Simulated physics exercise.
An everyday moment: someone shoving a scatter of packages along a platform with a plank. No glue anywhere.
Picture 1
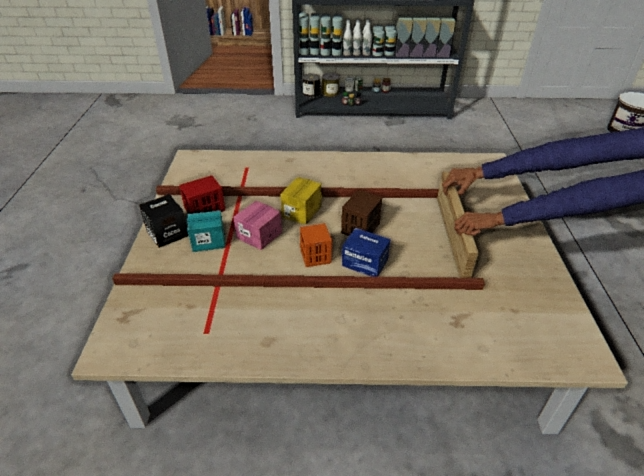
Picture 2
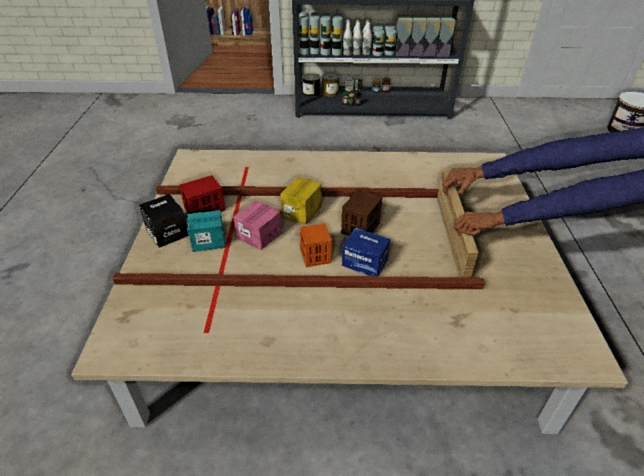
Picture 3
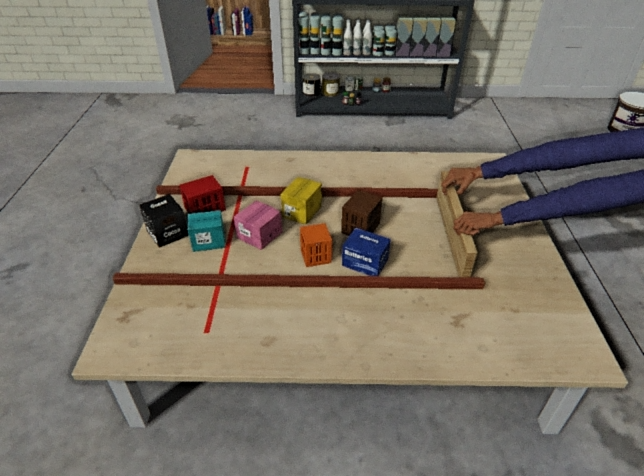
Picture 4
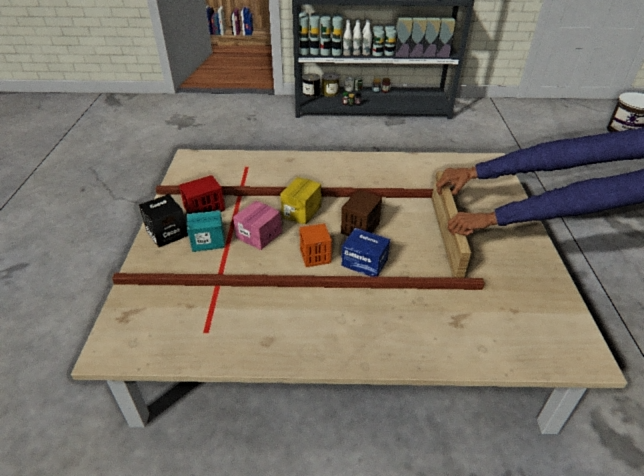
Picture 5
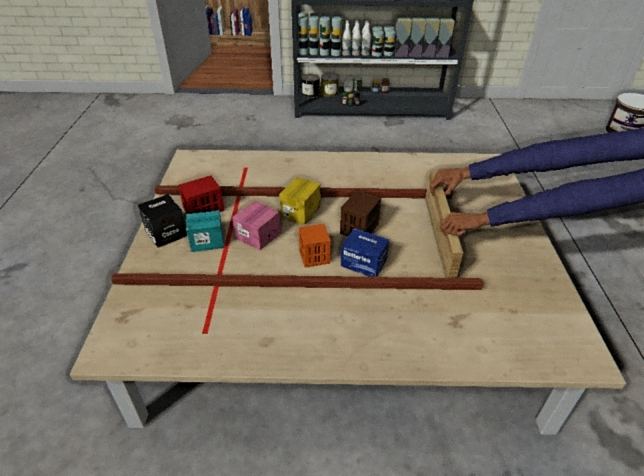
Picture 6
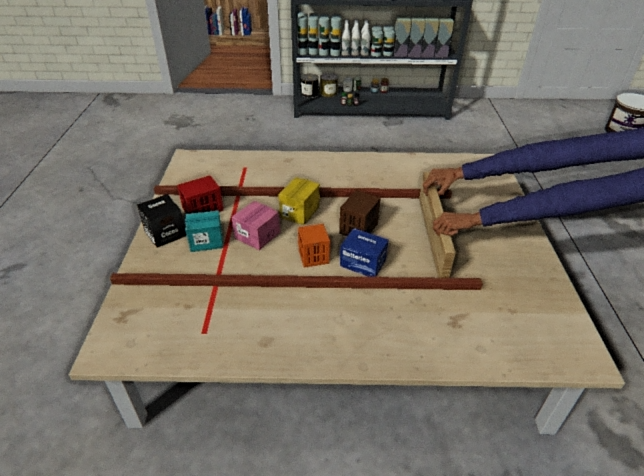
Wooden plank held by two hands edging slightly left between dark red rails, with scattered colourful boxes sitting still on a table.
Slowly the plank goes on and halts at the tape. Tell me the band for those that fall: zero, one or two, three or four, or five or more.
The number that fall off is zero.
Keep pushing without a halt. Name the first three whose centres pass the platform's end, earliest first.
The order is the black box, the turquoise parcel, the red crate.
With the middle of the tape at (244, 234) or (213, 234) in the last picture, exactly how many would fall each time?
The counts: 0 and 1.
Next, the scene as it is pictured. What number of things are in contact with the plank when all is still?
It touches 3.
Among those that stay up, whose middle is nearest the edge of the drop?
The black box ends nearest.
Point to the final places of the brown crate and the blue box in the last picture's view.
Near (214, 218) and (199, 259).
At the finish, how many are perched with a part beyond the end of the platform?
1 of them.
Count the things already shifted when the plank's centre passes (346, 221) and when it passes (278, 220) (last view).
The counts are 3 and 6.
Early on, none off yet; black box at rest near (162, 220); red crate at rest near (201, 198); turquoise parcel at rest near (205, 231).
A while later, none off yet; black box at rest near (162, 220); red crate at rest near (201, 198); turquoise parcel travelled a little near (190, 233).
Finally, the number that fall off is zero.
